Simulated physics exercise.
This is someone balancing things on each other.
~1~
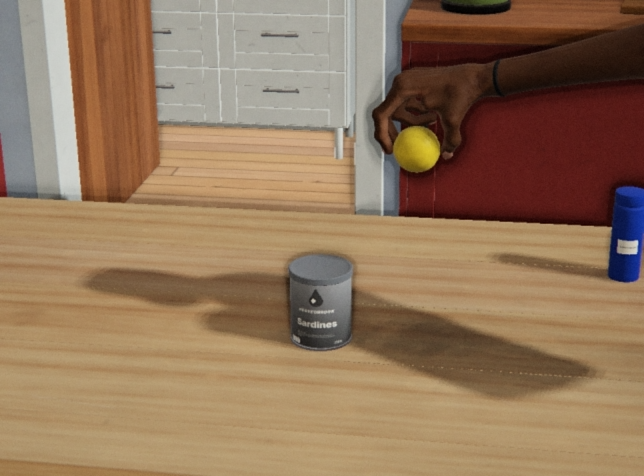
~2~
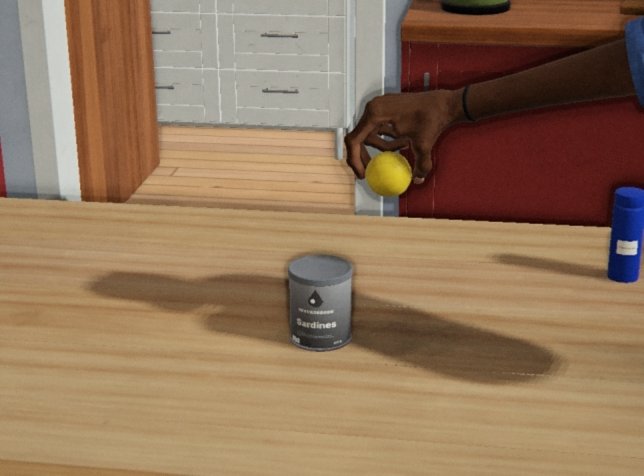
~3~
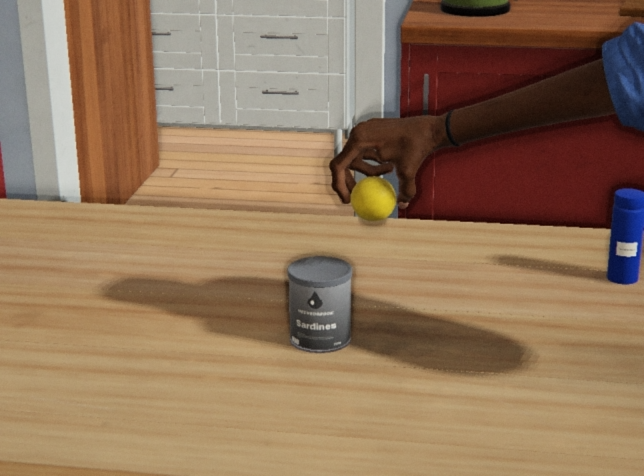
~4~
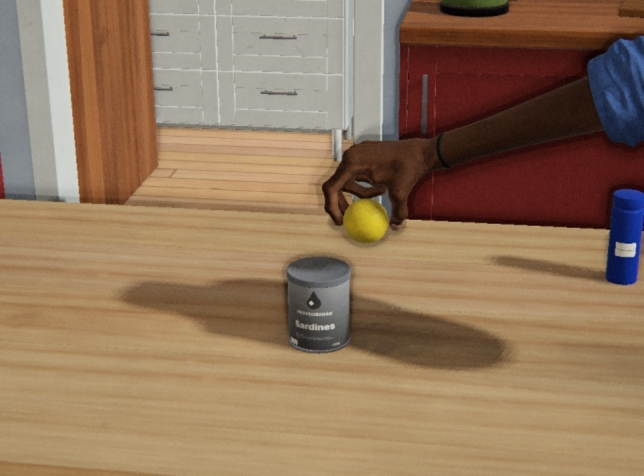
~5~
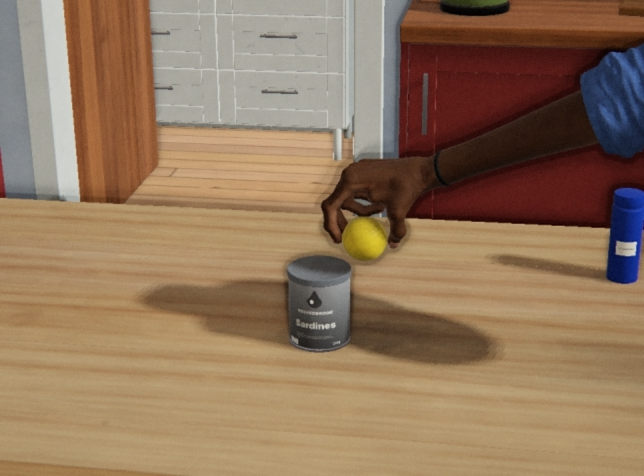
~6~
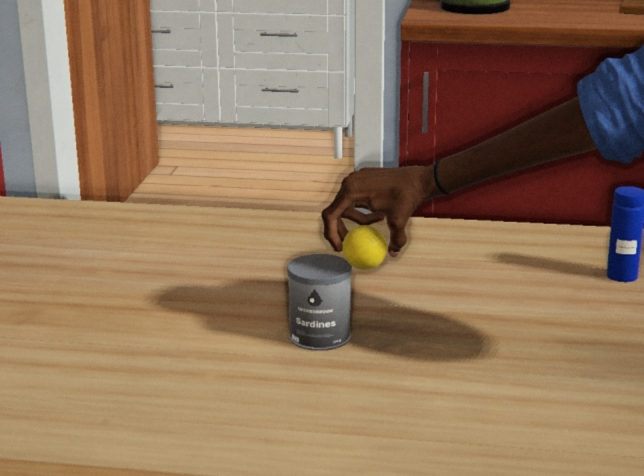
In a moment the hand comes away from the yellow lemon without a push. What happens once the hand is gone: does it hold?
In the end the pile comes apart.
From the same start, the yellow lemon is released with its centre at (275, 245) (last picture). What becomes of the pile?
Then it gives way.
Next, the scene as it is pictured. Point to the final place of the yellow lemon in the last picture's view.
At about (396, 322).
Then, 0.30 s past the last view, yellow lemon now fallen.
Then, 1.50 s past the last view, nothing new.
Finally, fallen, yellow lemon; the other 2 still in place. Final places as the last picture's camera would see them, yellow lemon near (396, 322). The pile gives way.
